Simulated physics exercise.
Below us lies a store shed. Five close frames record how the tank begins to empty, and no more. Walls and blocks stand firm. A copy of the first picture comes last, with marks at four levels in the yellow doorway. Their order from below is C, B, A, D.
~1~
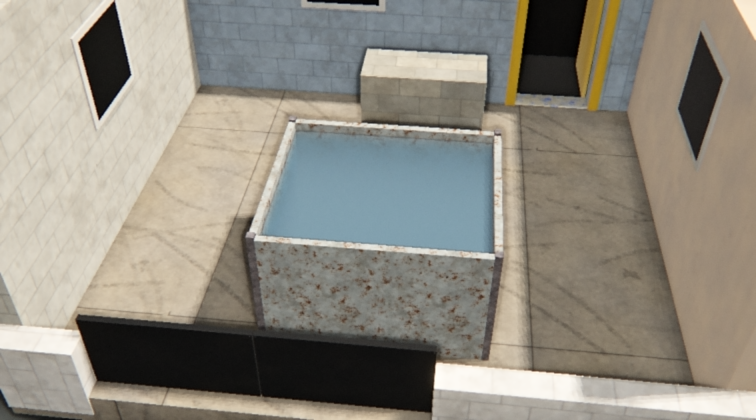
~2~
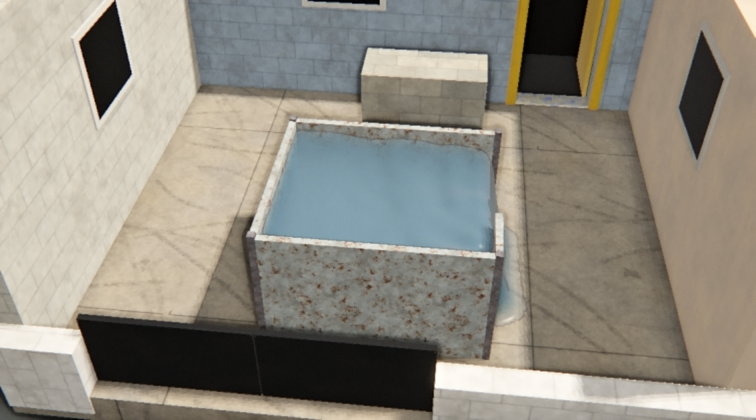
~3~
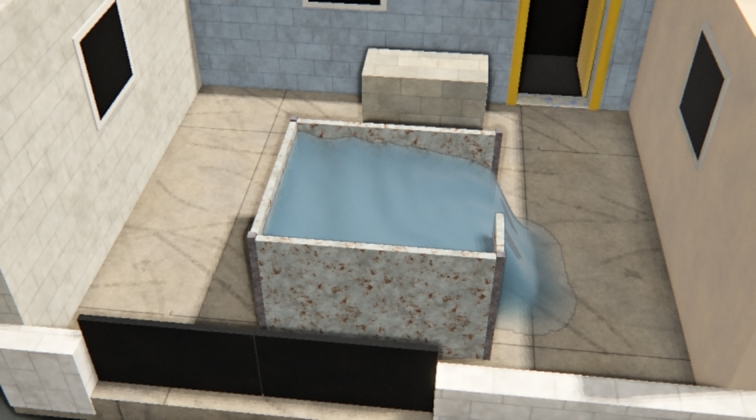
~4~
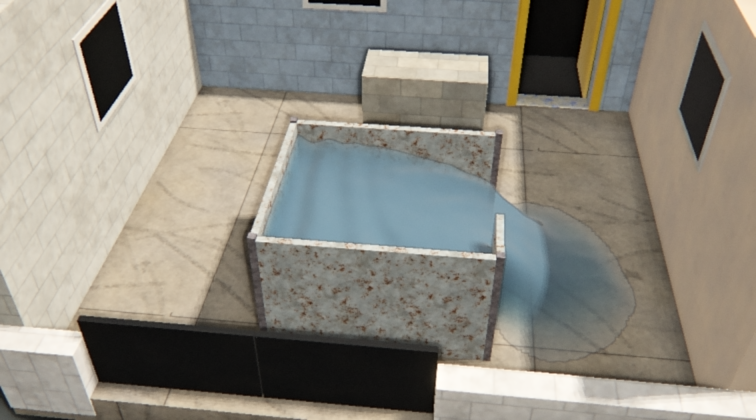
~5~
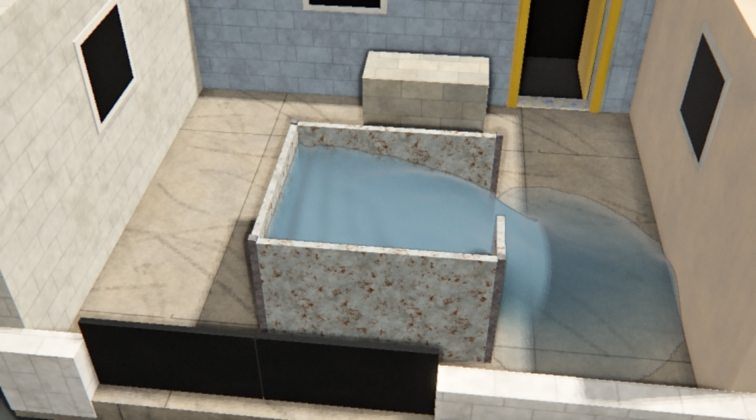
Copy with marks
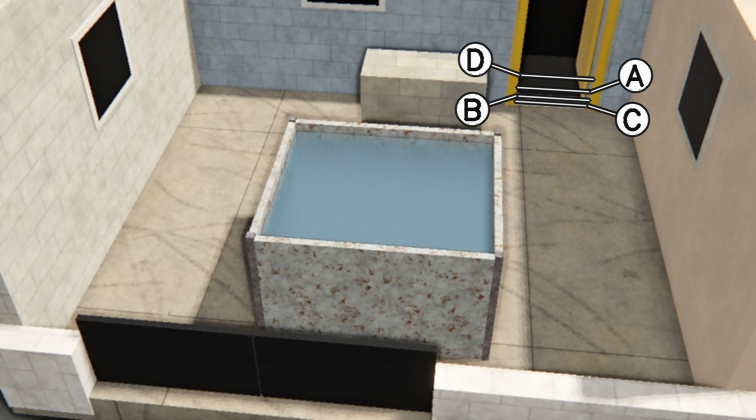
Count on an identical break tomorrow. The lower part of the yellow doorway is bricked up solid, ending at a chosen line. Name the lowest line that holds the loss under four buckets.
Take D.
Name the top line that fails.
A.
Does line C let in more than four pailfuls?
Yes.
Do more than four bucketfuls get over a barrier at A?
Yes.
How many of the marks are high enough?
One of the four.
On the marked copy, A at (554, 89); B at (552, 98); C at (551, 103); D at (556, 77); from the bottom up C, B, A, D.
Choosing A, about 12 bucketfuls get in.
Choosing B, dozens of bucketfuls pour in.
Choosing C, dozens of bucketfuls pour in.
Choosing D, a bucket or two gets in.
